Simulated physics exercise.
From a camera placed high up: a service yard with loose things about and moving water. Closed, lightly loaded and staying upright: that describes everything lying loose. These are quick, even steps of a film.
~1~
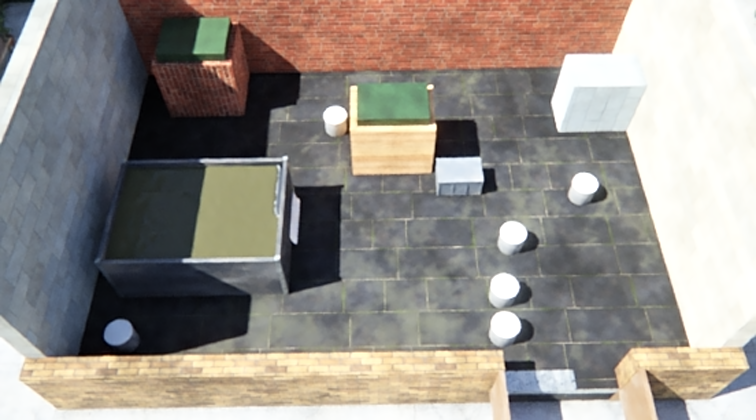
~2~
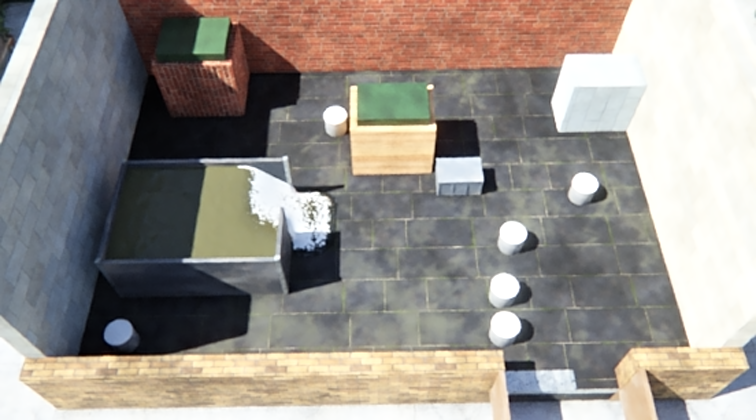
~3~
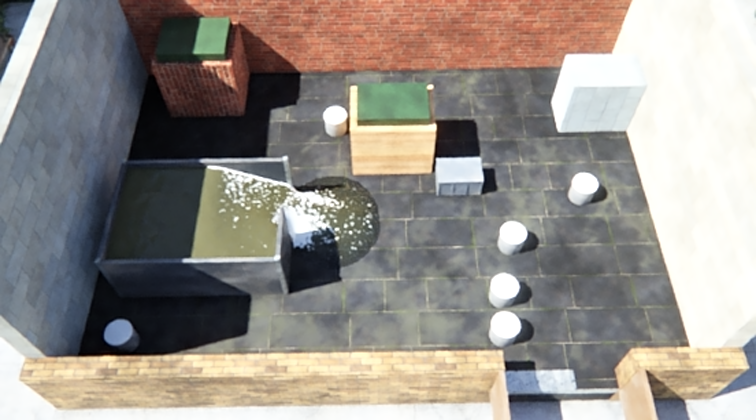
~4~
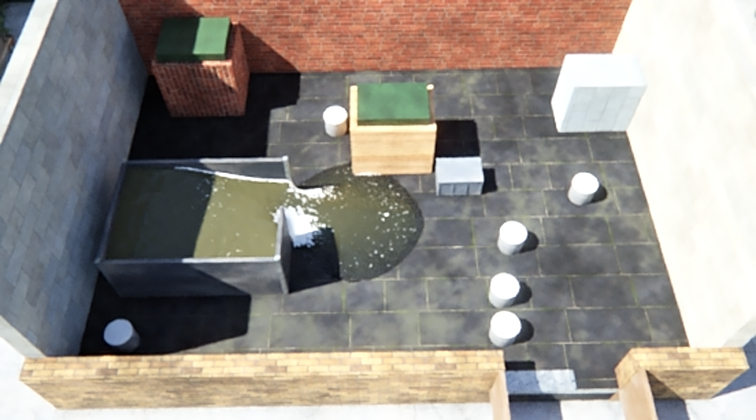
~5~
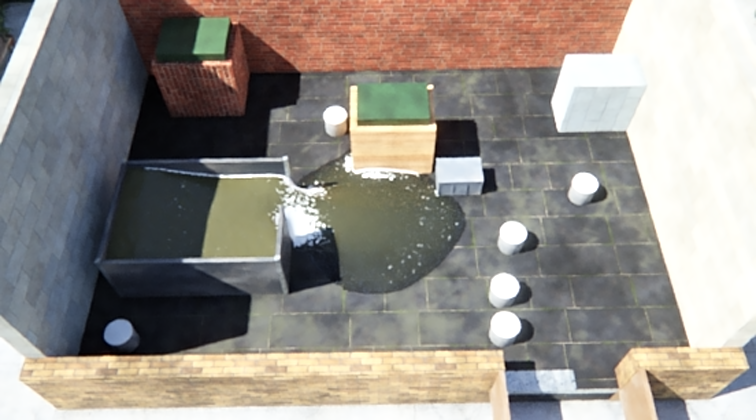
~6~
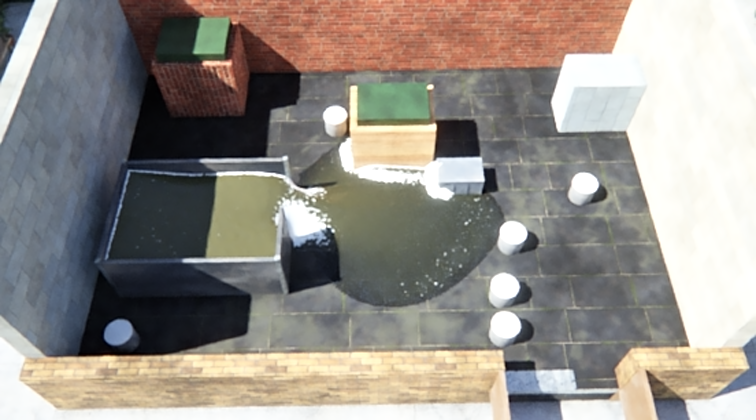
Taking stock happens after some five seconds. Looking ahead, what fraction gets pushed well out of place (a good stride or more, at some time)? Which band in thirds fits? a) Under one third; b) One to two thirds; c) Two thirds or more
Two thirds or more.
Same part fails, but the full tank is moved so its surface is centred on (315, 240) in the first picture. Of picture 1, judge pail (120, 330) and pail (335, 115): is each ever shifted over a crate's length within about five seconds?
Respectively: Lacked the distance and lacked the distance.
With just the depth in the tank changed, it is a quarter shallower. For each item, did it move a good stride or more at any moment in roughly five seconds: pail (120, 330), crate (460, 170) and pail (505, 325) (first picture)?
Note, listed order: Didn't cover it / covered it / covered it.
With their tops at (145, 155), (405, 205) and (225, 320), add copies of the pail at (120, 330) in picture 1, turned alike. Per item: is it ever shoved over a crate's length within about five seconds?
Copy one: Barely shifts; copy two: Slides well clear; copy three: Barely shifts.
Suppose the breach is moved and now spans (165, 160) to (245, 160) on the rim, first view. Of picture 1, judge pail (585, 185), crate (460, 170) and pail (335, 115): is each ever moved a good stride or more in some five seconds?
In turn: Cleared that distance, stayed short, cleared that distance.
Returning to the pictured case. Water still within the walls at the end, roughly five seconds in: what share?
Some 94 per cent.
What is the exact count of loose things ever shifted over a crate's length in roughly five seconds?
Count: 6.
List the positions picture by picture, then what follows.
A crate at (460, 170), on the bottom; a pail at (118, 332), on the bottom; 0 of 7 have shifted, in the first frame.
A crate at (460, 170) rests on the ground; a pail at (118, 332) rests on the ground; 0 of 7 have shifted, in the second frame.
A crate at (460, 170), on the bottom; a pail at (118, 332), on the bottom; 0 of 7 have shifted, in the third frame.
A crate at (460, 170), on the bottom; a pail at (118, 332), on the bottom; 0 of 7 have shifted, in the fourth frame.
A crate at (460, 170), on the bottom; a pail at (118, 332) rests on the ground; 0 of 7 have shifted, in the fifth frame.
A crate at (461, 170), on the bottom; a pail at (118, 332), on the bottom; 0 of 7 have shifted, in the sixth frame.
A moment on, 0 of 7 are well off their spots; 0 afloat.
Next, 6 of 7 are well off their spots; 3 afloat.
Later, 6 of 7 are well off their spots; 4 afloat.
In the end, 6 of 7 are well off their spots, and 6 have been at some point; 2 afloat.
